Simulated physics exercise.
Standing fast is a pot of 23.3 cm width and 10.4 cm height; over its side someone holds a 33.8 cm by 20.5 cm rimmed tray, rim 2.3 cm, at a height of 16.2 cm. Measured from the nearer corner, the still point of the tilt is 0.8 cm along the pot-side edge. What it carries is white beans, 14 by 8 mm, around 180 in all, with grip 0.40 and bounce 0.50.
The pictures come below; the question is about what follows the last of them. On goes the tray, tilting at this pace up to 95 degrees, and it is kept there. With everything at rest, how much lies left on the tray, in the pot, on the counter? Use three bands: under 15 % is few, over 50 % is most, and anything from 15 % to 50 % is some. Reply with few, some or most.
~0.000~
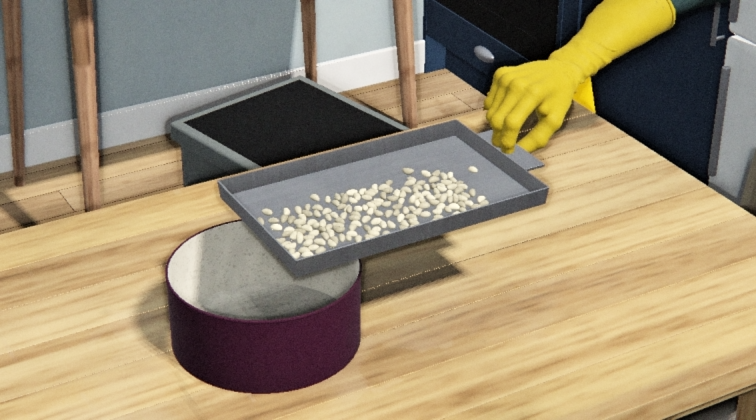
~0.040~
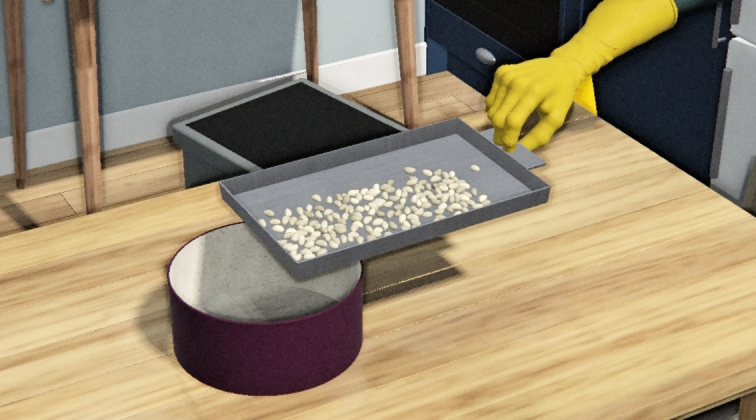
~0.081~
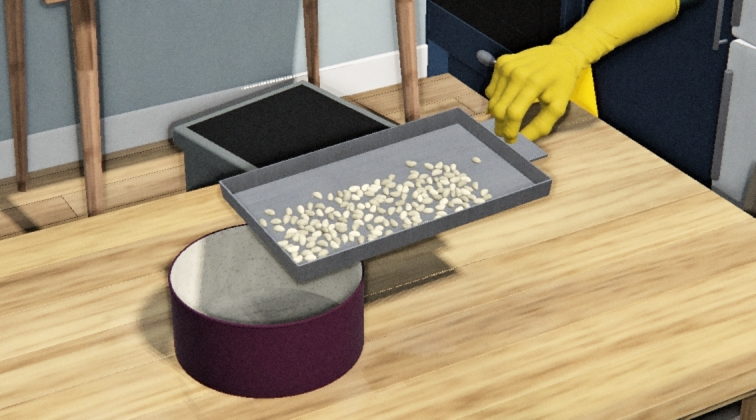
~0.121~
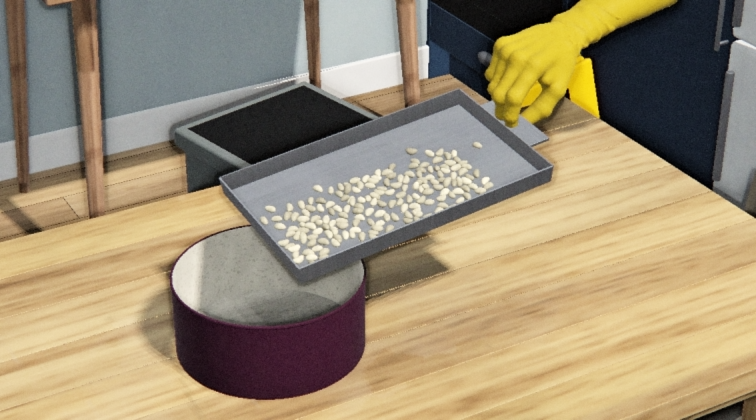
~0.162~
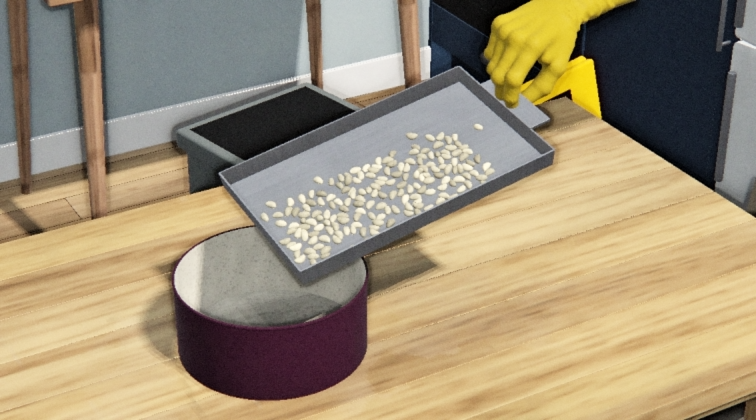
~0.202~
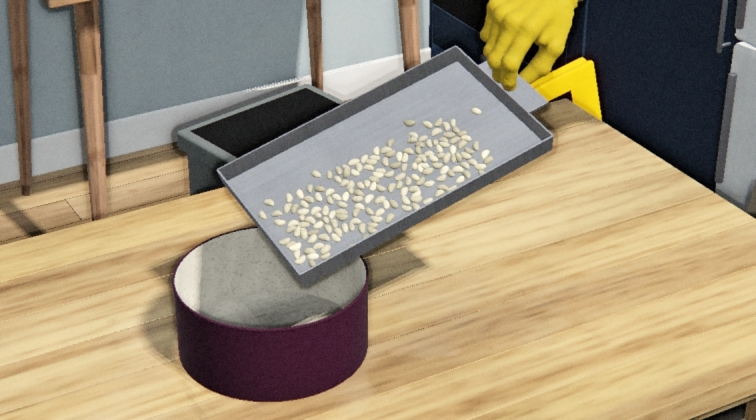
Tray: Few, pot: Few, counter: Most.
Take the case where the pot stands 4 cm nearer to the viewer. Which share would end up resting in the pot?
It would come to roughly 25 percent.
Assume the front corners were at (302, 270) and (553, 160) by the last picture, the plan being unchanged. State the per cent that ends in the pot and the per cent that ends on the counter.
You'd end with pot at 0 and counter at 100.
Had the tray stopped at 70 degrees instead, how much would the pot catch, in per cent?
It would be near 0 per cent.
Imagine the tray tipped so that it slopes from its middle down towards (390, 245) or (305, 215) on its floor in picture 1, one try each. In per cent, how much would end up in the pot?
That would be close to 0 per cent, then close to 75 per cent.
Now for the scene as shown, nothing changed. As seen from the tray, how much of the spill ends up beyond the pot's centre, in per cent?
Some 100 per cent of the spill lies beyond the centre.
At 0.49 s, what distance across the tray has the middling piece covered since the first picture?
By then it sits near 6 cm from where it began.
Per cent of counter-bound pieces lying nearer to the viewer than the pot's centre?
Roughly 100 percent of the spill.
After 0.49 s, tilt 57 degrees; the tray holds 100 %, the pot 0 %.
After 0.67 s, tilt 81 degrees; the tray holds 90 %, the pot 0 %.
After 0.98 s, tilt 95 degrees; the tray holds 10 %, the pot 0 %.
In the end, at 2.6 s, tray 0 %, pot 0 %, counter 100 %.
